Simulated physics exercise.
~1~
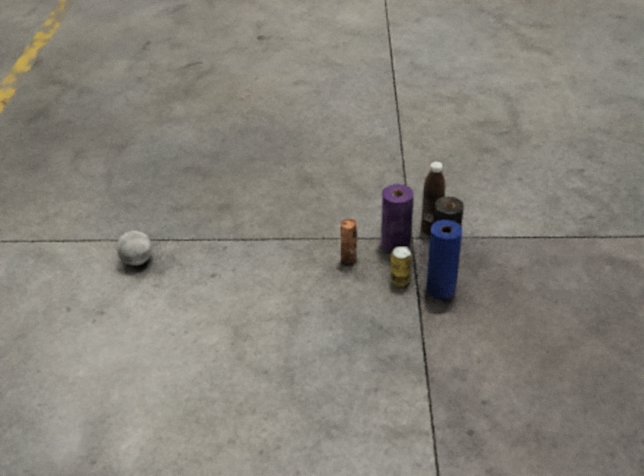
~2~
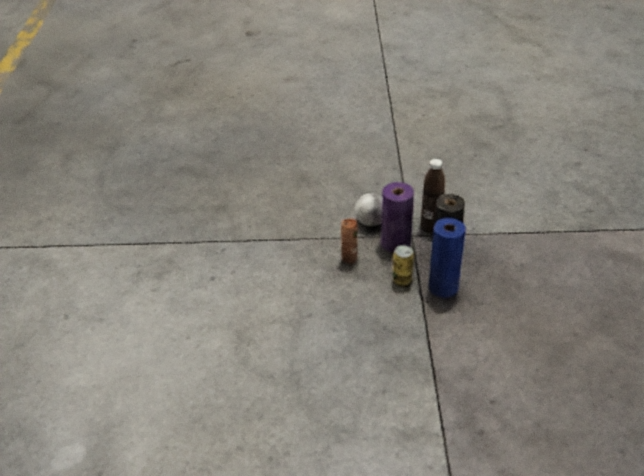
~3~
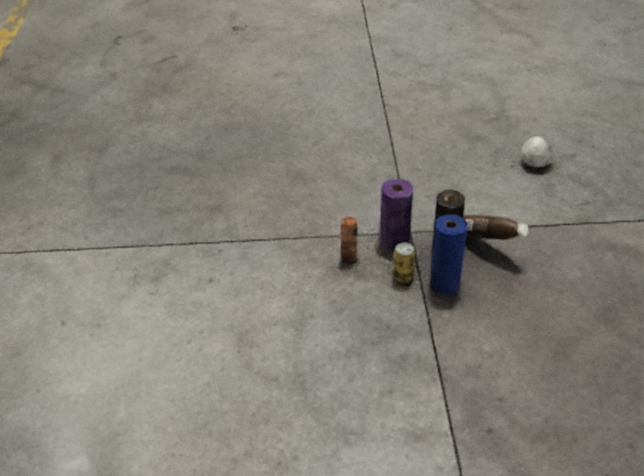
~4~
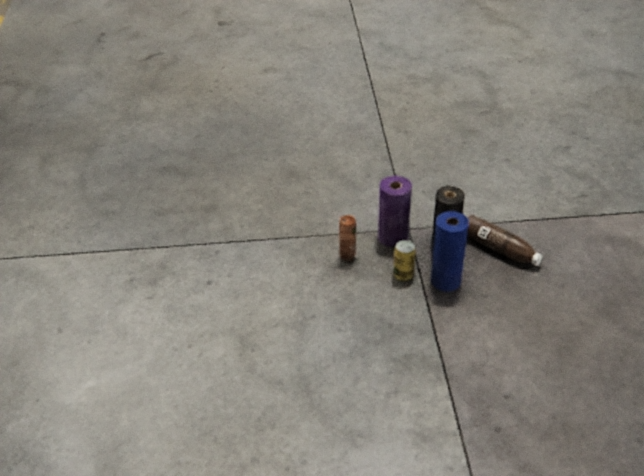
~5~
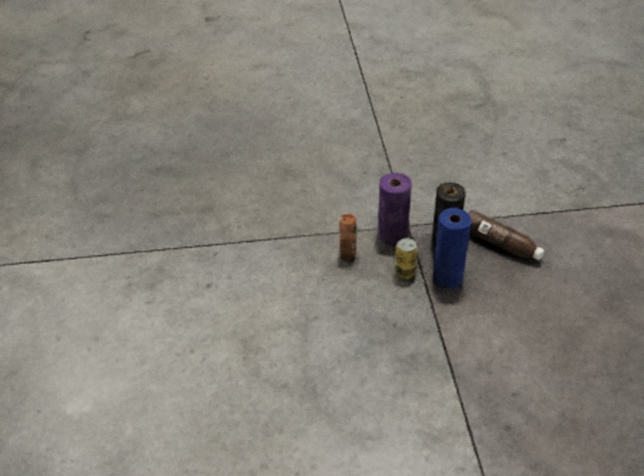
Brown bottle toppling onto its side as a white ball rolls right across concrete, with the rolls and cans left standing.
